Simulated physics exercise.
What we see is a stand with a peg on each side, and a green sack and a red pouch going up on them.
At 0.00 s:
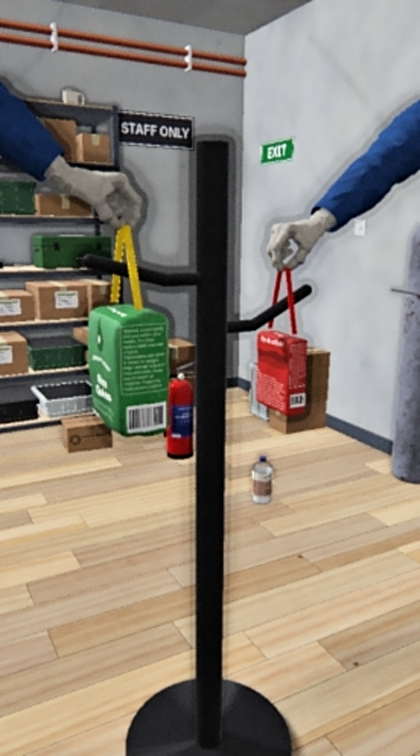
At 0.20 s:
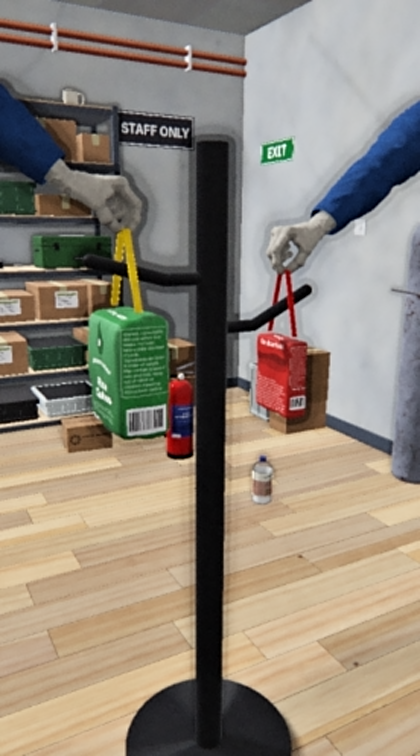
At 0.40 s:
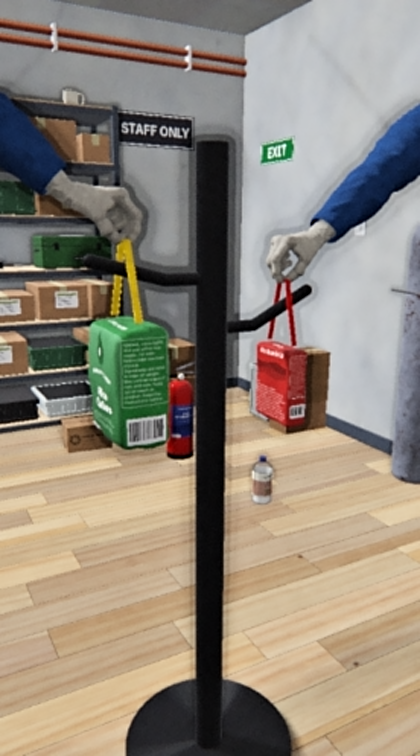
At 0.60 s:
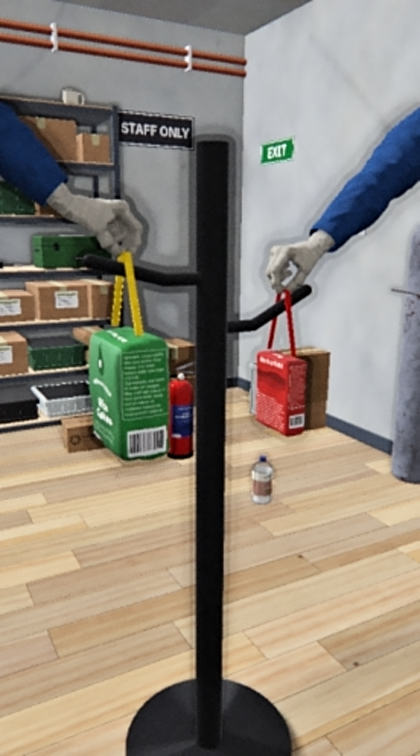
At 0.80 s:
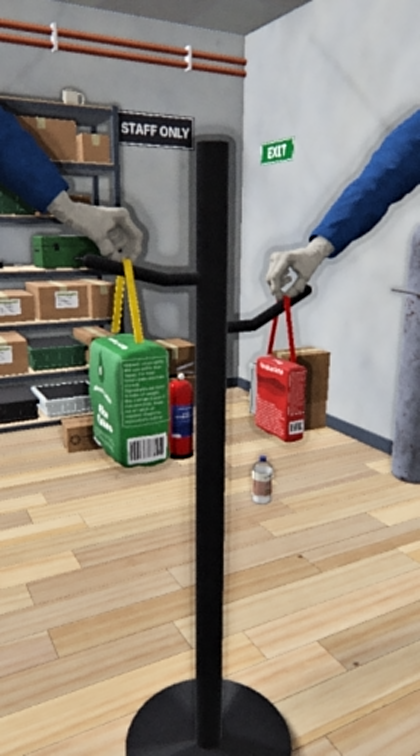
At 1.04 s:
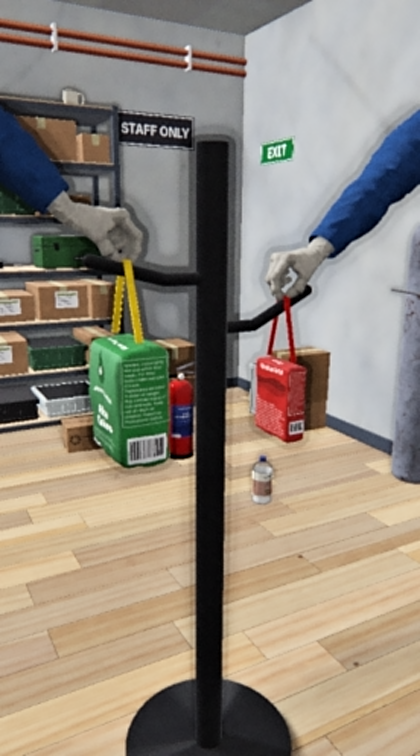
Two gloved hands in blue sleeves held a green sack and a red pouch by their straps at the pegs on either side of a black stand, and lowered both slightly.
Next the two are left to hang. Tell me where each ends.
The green sack stays hanging. The red pouch holds on.
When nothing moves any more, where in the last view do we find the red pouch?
It ends at (217, 427).
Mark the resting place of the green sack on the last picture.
Close to (154, 404).
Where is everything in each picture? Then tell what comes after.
In the first frame, green sack (128, 369); red pouch (280, 372); left peg tip (90, 261); right peg tip (306, 290).
In the second frame, green sack (128, 371); red pouch (280, 375).
In the third frame, green sack (128, 381); red pouch (280, 383).
In the fourth frame, green sack (129, 392); red pouch (280, 392).
In the fifth frame, green sack (129, 399); red pouch (280, 398).
In the sixth frame, green sack (129, 399); red pouch (280, 398); left peg tip (90, 261), pointing up; right peg tip (306, 290), pointing up.
After 1.38 s, green sack still up near (132, 402); red pouch still up near (254, 421).
After 1.90 s, green sack still up near (147, 403); red pouch still up near (223, 426).
In the end, green sack still up near (154, 405); red pouch still up near (218, 427). The green sack holds on and the red pouch remains on its peg.
